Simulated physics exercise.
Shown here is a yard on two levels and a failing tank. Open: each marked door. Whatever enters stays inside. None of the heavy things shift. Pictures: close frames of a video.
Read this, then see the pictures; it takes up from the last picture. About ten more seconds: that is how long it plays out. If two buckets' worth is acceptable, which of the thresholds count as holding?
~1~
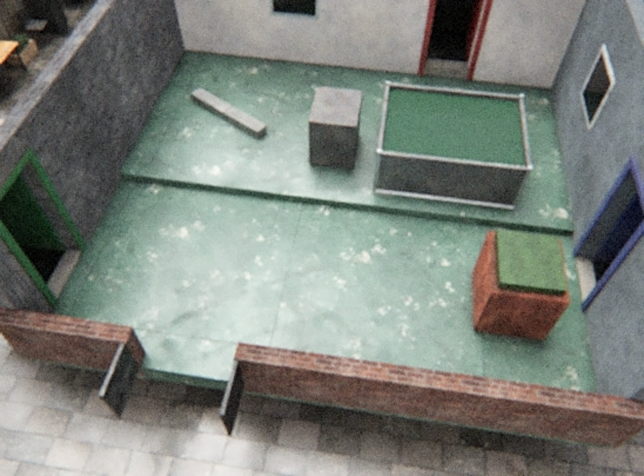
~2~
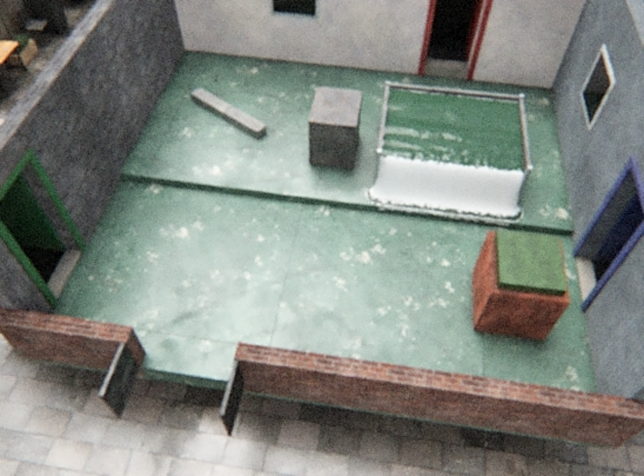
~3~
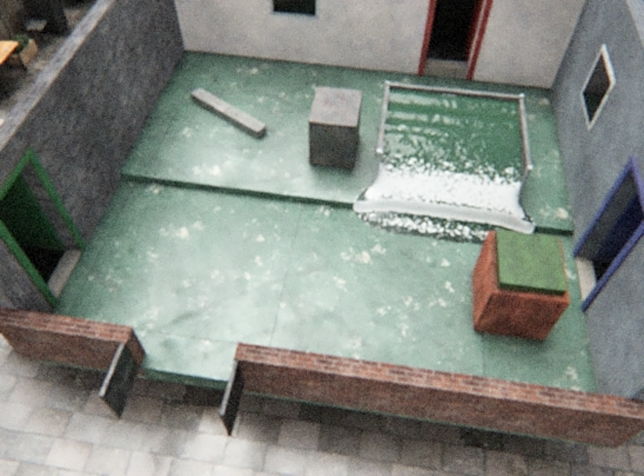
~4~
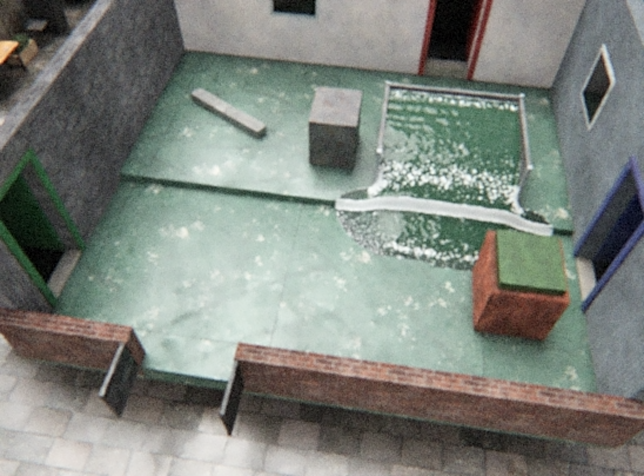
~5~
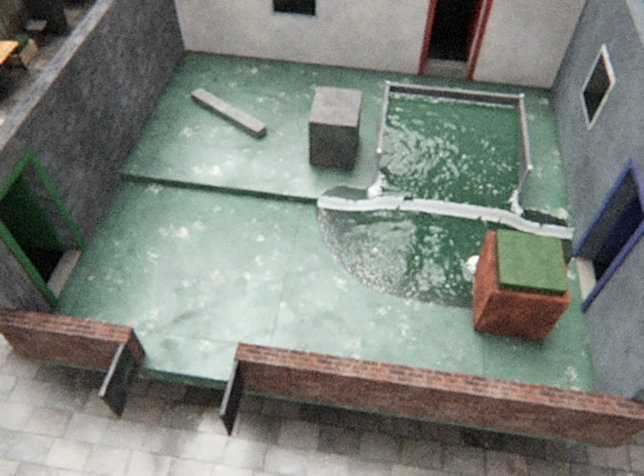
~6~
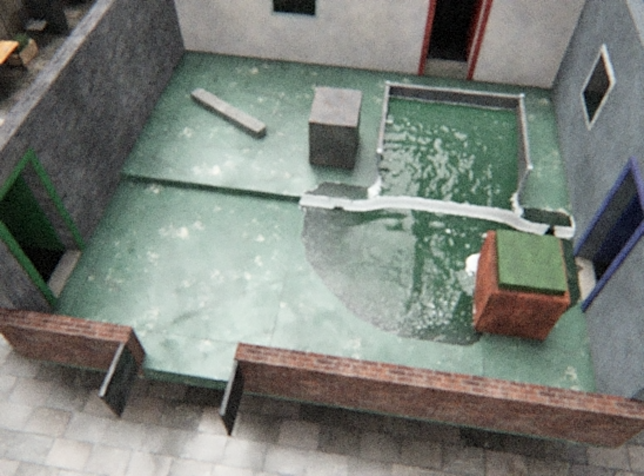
The green door does not count, the red door counts as holding, the blue door does not count.
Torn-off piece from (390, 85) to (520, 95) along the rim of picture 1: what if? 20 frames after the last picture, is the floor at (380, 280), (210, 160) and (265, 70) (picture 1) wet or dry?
The three spots, in order, are spared, spared and inundated.
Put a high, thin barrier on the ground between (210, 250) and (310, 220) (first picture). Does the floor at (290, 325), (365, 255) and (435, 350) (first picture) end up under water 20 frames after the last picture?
Soaked, soaked, soaked.
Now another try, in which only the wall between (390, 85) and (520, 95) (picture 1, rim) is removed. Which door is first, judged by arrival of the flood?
It's the red one.
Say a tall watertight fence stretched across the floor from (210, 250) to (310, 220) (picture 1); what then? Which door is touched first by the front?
I'd go with the one in blue.
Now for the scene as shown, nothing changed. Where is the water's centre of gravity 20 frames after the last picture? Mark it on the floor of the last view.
Point: (396, 280).
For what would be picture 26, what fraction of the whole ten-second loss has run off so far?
Near 45 in a hundred, I reckon.
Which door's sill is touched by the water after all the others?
It has to be the one in red.
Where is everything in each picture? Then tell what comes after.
In the first picture, still water in the water tank at (453, 127).
In the second picture, water pours out at (446, 186) and has run to (519, 210).
In the third picture, the front is at a hidden place, out from the gap at (446, 187).
In the fourth picture, water pours out at (446, 188) and has run to a hidden place.
In the fifth picture, water pours out at (445, 189) and has run to a hidden place.
In the sixth picture, the front is at (381, 324), out from the gap at (445, 189).
A moment on, water covers 30 % of the floor; the green door not reached, the red door not reached, the blue door over two buckets in.
Next, water covers 35 % of the floor; the green door not reached, the red door not reached, the blue door far over two buckets in.
Then, water covers 45 % of the floor; the green door under two buckets in, the red door not reached, the blue door far over two buckets in.
Later, water covers 60 % of the floor; the green door far over two buckets in, the red door not reached, the blue door far over two buckets in.
In the end, water covers 60 % of the floor; the green door far over two buckets in, the red door wet at the sill, nothing in, the blue door far over two buckets in.
